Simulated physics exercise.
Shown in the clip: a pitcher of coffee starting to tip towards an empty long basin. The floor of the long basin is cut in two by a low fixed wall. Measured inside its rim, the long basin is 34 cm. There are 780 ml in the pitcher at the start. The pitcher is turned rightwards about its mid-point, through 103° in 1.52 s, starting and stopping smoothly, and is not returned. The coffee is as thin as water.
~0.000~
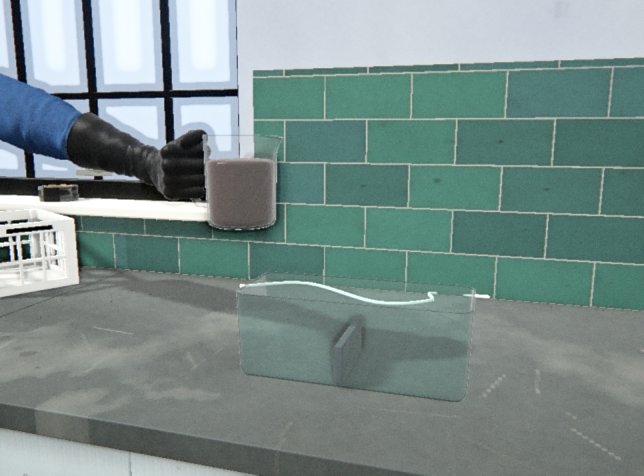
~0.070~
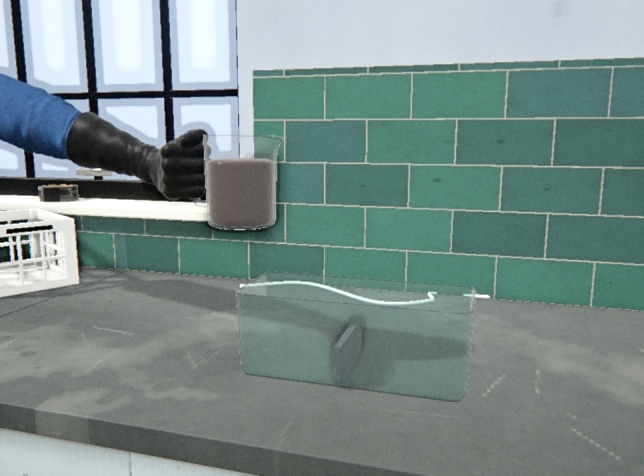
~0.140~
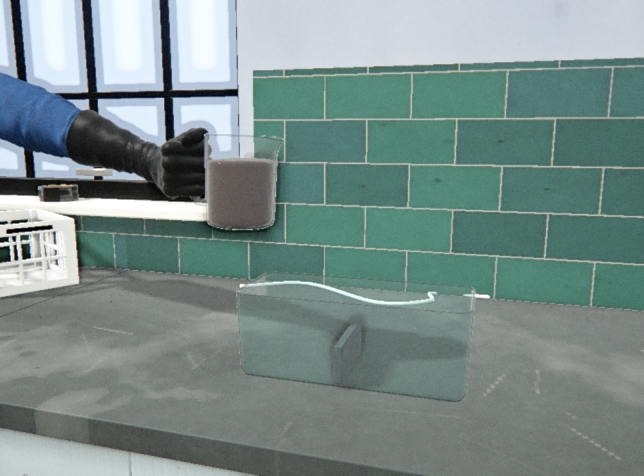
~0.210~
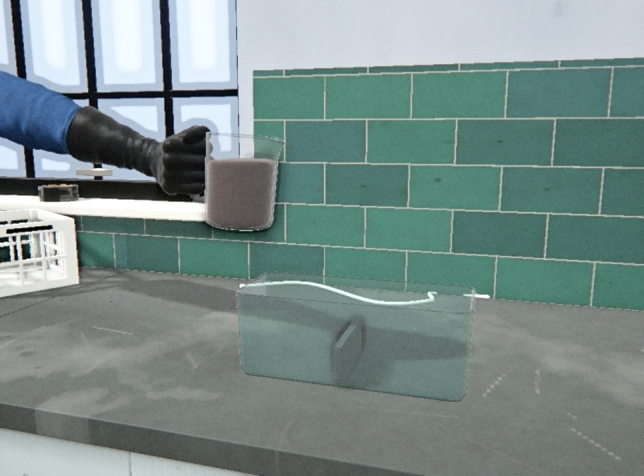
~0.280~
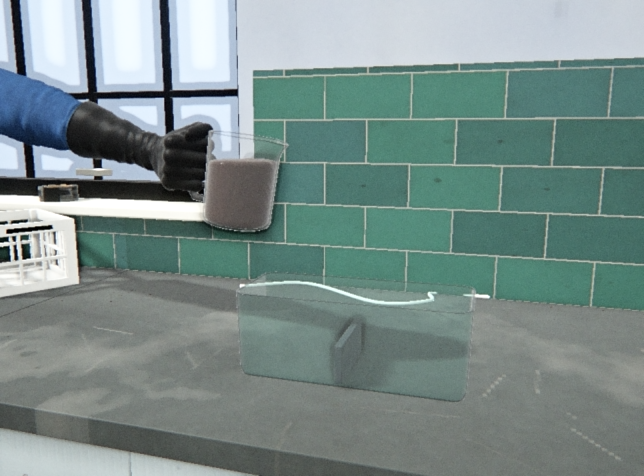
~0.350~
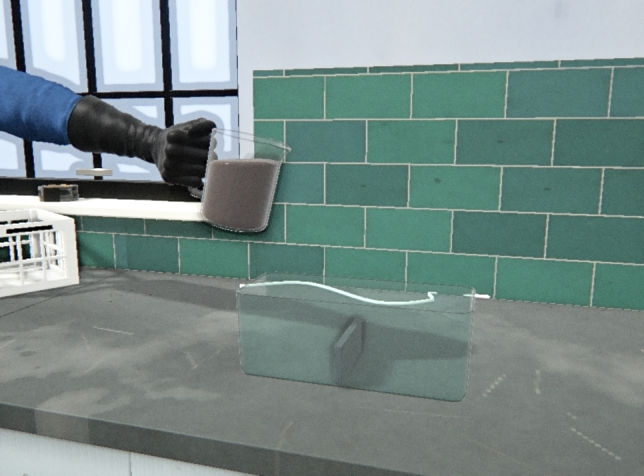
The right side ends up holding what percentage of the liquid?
About 18 in every hundred parts.
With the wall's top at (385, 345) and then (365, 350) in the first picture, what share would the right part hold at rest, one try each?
First 5, then 15 per cent.
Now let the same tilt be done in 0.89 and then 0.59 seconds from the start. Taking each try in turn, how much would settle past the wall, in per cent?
The first try gives around 10 percent, the second around 5 percent.
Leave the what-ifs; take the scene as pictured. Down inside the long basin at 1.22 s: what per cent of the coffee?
About 38 %.
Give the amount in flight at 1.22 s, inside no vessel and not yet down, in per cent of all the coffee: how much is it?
Estimate: About 22 in a hundred.
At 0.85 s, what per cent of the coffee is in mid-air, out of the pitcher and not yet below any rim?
Roughly 7 percent.
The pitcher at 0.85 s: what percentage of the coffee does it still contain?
Near 92 in a hundred.
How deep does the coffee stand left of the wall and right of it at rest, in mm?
Final levels - left approx 32 mm, right approx 6 mm.
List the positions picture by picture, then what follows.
It leans 0°; its right rim is at (282, 137); the coffee meets the walls at (213, 161) and (273, 162); the long basin's rim runs from (252, 283) to (474, 301); the wall's top is at (349, 333), in the first picture.
It leans 1°; its right rim is at (282, 138); the coffee meets the walls at (213, 160) and (273, 161), in the second picture.
It leans 2°; its right rim is at (283, 139); the coffee meets the walls at (213, 161) and (274, 162), in the third picture.
It leans 5°; its right rim is at (285, 141); the coffee meets the walls at (213, 161) and (275, 162), in the fourth picture.
It leans 8°; its right rim is at (287, 144); the coffee meets the walls at (214, 161) and (275, 162), in the fifth picture.
It leans 13°; its right rim is at (290, 149); the coffee meets the walls at (214, 163) and (278, 162), in the sixth picture.
Then, 0.85 s in, the tilt is 61° and 92 per cent is still to pour, 0 is left of the wall and 0 right of it.
Then, 1.22 s in, the tilt is 93° and 41 per cent is still to pour, 27 is left of the wall and 10 right of it.
Then, 1.60 s in, the tilt is 103° and 5 per cent is still to pour, 72 is left of the wall and 17 right of it.
Then, 2.02 s in, the tilt is 103° and 0 per cent is still to pour, 80 is left of the wall and 18 right of it.
Finally, 81 per cent lies left of the wall, 18 right of it and 2 outside.
